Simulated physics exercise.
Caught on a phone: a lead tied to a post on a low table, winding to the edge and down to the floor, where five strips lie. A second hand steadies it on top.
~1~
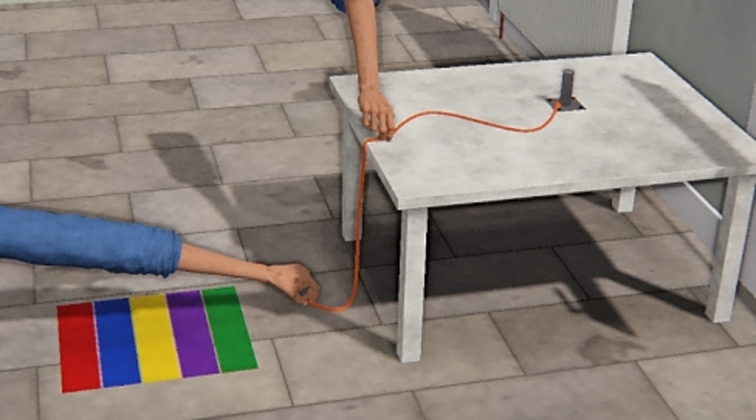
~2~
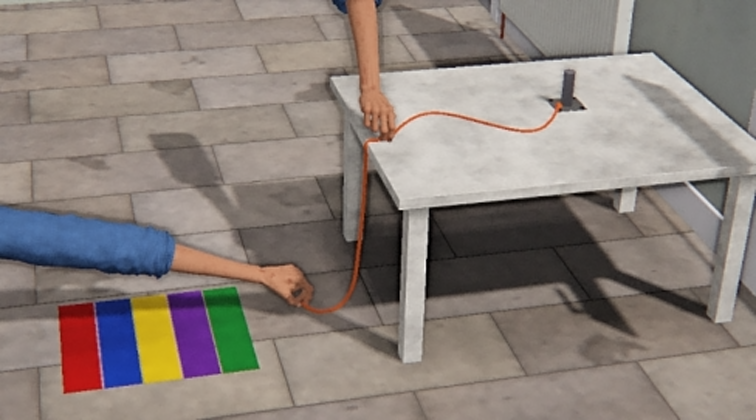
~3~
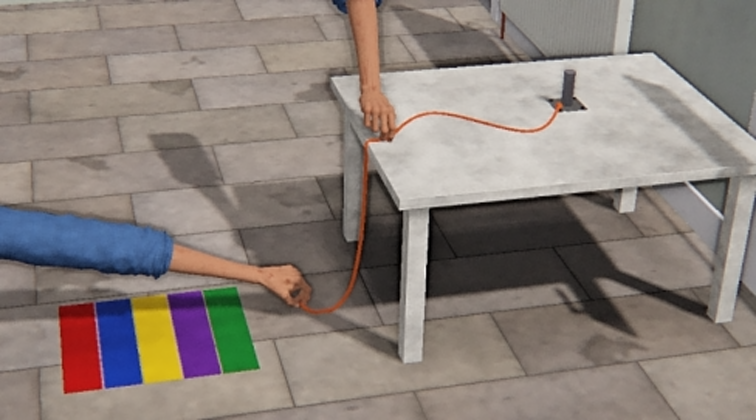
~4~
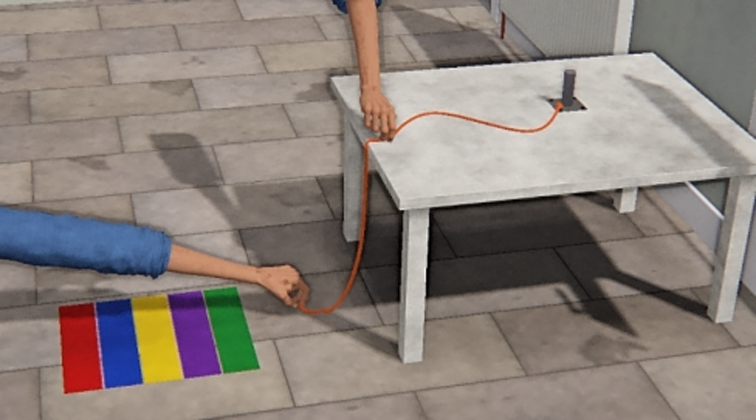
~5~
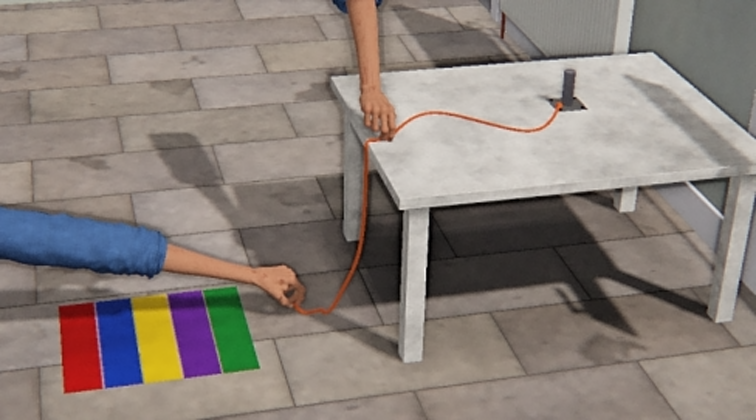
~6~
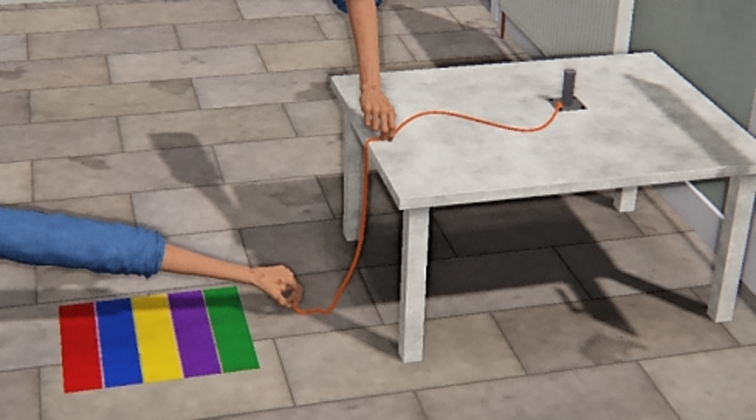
A bare hand presses an orange cord to the near left corner of a low whitish table on grey paving, seen from above at an angle by a still camera. The cord runs from a dark post on the tabletop over the edge to a blue-sleeved arm's hand, beside red, blue, yellow, purple and green strips. That lower hand edges very slightly left, drawing the hanging cord with it, while all else stays still.
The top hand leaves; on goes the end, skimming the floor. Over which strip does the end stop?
It gets as far as the blue strip.
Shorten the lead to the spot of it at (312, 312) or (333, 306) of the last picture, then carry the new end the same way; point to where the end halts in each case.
Near (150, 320) and (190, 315).
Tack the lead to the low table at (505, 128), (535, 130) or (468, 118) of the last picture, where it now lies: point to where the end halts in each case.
In that order: (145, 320), (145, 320) and (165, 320).
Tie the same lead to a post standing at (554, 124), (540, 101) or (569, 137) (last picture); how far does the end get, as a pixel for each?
In that order: (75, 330), (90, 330) and (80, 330).
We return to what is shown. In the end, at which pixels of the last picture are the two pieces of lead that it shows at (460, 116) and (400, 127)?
Near (424, 126) and (351, 148).
A little later, end near (173, 318); over yellow.
Next, end near (134, 322); over blue.
When it is tight, end near (112, 325); over blue. The blue one.
